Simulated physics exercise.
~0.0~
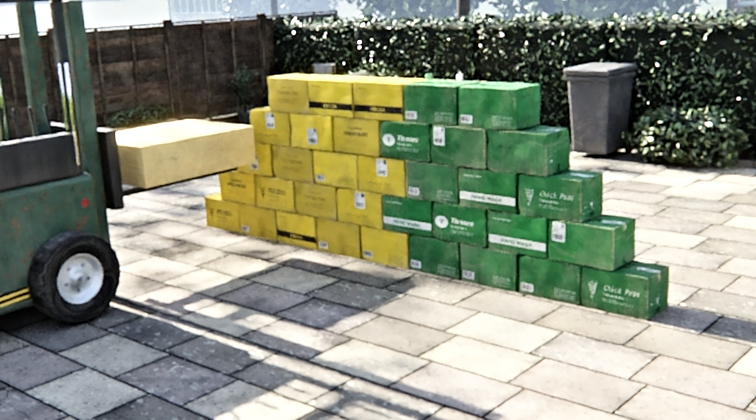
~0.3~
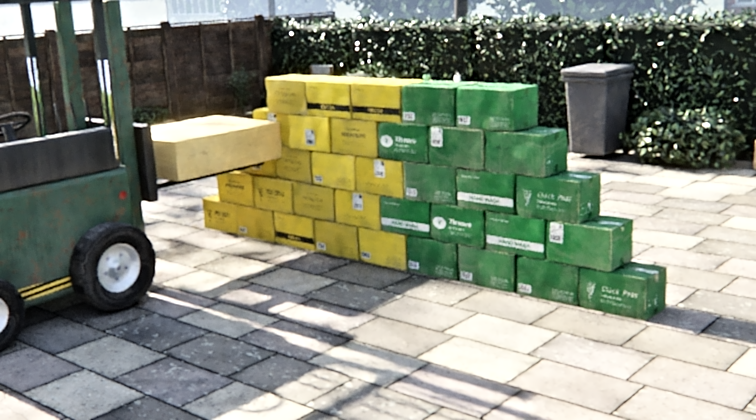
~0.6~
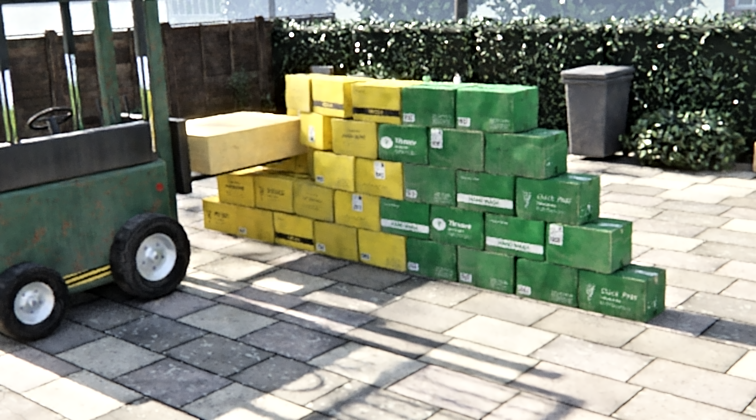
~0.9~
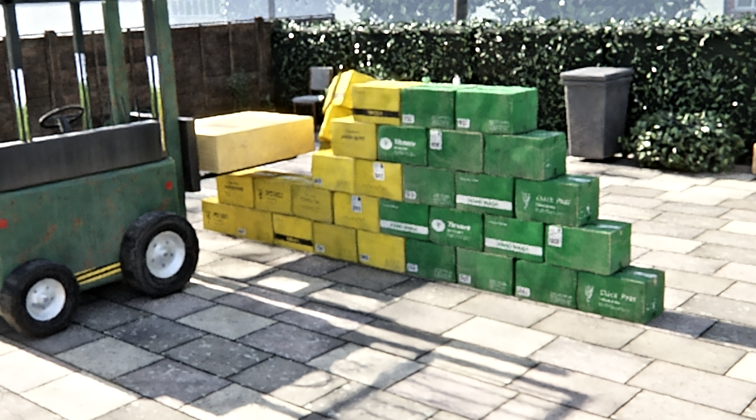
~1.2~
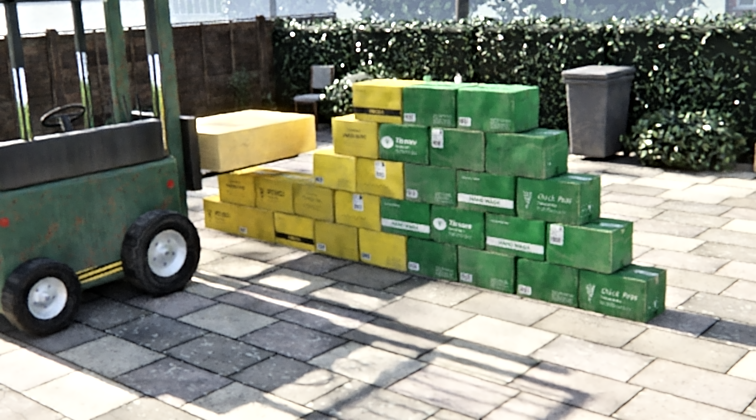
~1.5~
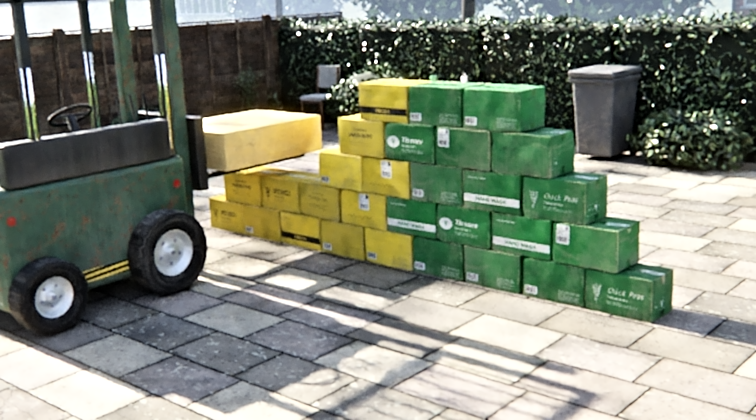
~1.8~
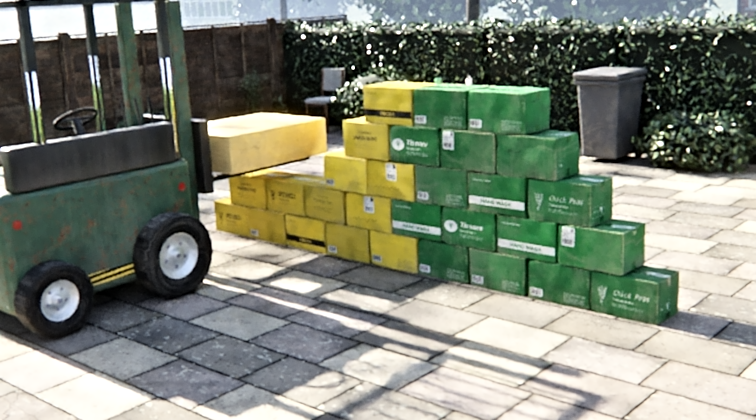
To begin with, a green forklift carrying a pale yellow box approaches a stepped wall of stacked cartons, yellow on the left and green on the right, on a sunlit paved yard. It rolls rightward and drives its load into the upper yellow end. Several yellow cartons shift, and one at the top tips over as they drop behind the wall. The forklift stops, its load still raised beside the gap. A grey chair shows where the cartons stood, while the rest of the yellow cartons and the green side remain standing.
